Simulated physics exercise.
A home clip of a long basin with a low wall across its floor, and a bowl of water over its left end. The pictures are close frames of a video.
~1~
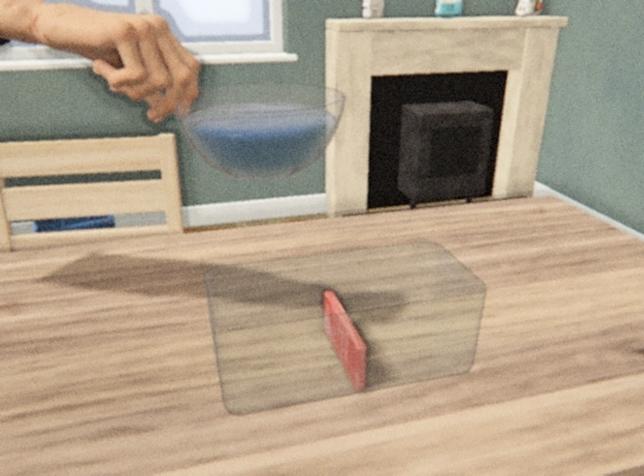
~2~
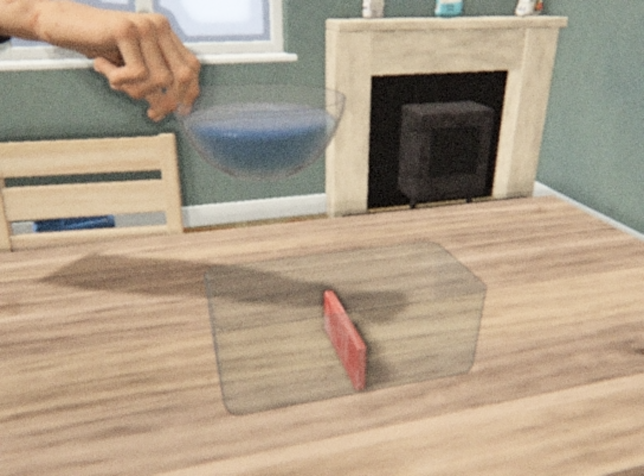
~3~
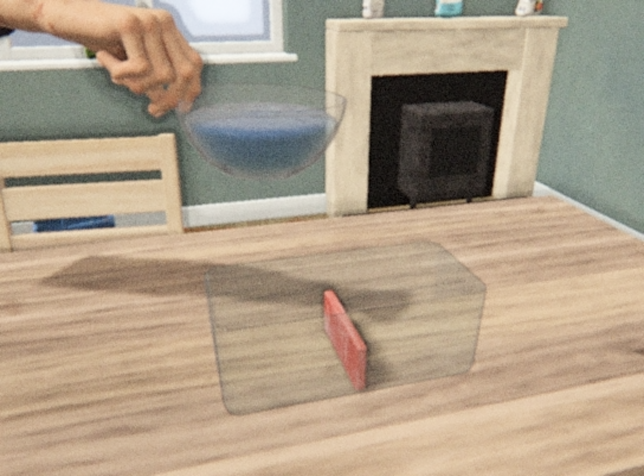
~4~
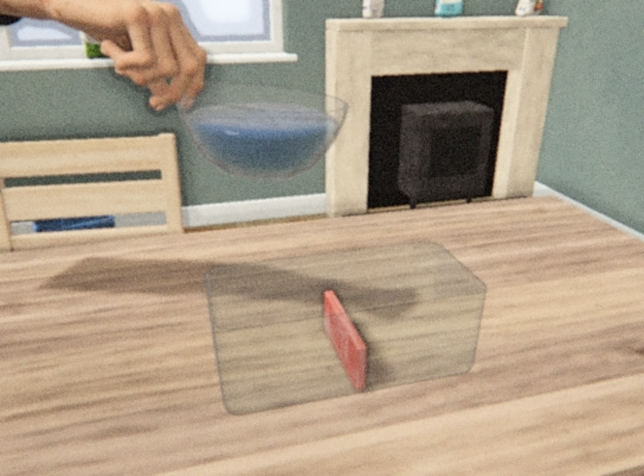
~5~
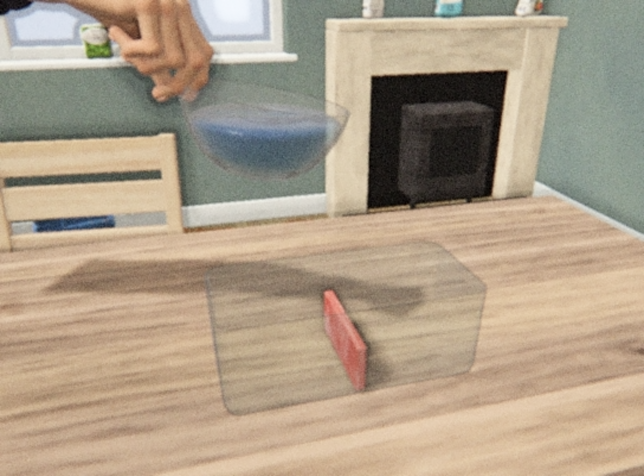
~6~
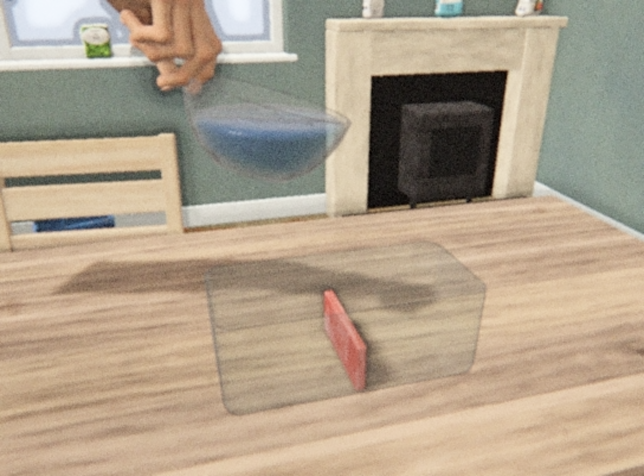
At a wooden table, a hand slowly tilts a clear bowl of blue water rightward.
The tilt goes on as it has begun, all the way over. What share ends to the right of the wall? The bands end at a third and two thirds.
The share right of the wall is over two thirds.
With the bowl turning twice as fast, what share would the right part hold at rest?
Roughly 65 in a hundred.
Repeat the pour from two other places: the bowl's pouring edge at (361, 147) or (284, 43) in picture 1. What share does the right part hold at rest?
Near 90 % and 55 %.
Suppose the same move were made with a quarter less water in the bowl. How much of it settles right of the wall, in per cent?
It comes to 80 per cent or so.
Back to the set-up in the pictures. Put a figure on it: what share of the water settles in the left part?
Roughly 15 in a hundred.
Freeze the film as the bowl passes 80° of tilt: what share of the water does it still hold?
Near 25 %.
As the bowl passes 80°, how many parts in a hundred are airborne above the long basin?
Near 50 %.
A moment on, the bowl is tipped on its side and 27 per cent is still to pour, 0 is left of the wall and 21 right of it.
Next, the bowl is tipped right over and 0 per cent is still to pour, 11 is left of the wall and 84 right of it.
Then the bowl is tipped right over and 0 per cent is still to pour, 14 is left of the wall and 84 right of it.
Later the bowl is tipped right over and 0 per cent is still to pour, 14 is left of the wall and 84 right of it.
Finally, 14 per cent lies left of the wall, 84 right of it and 2 outside.
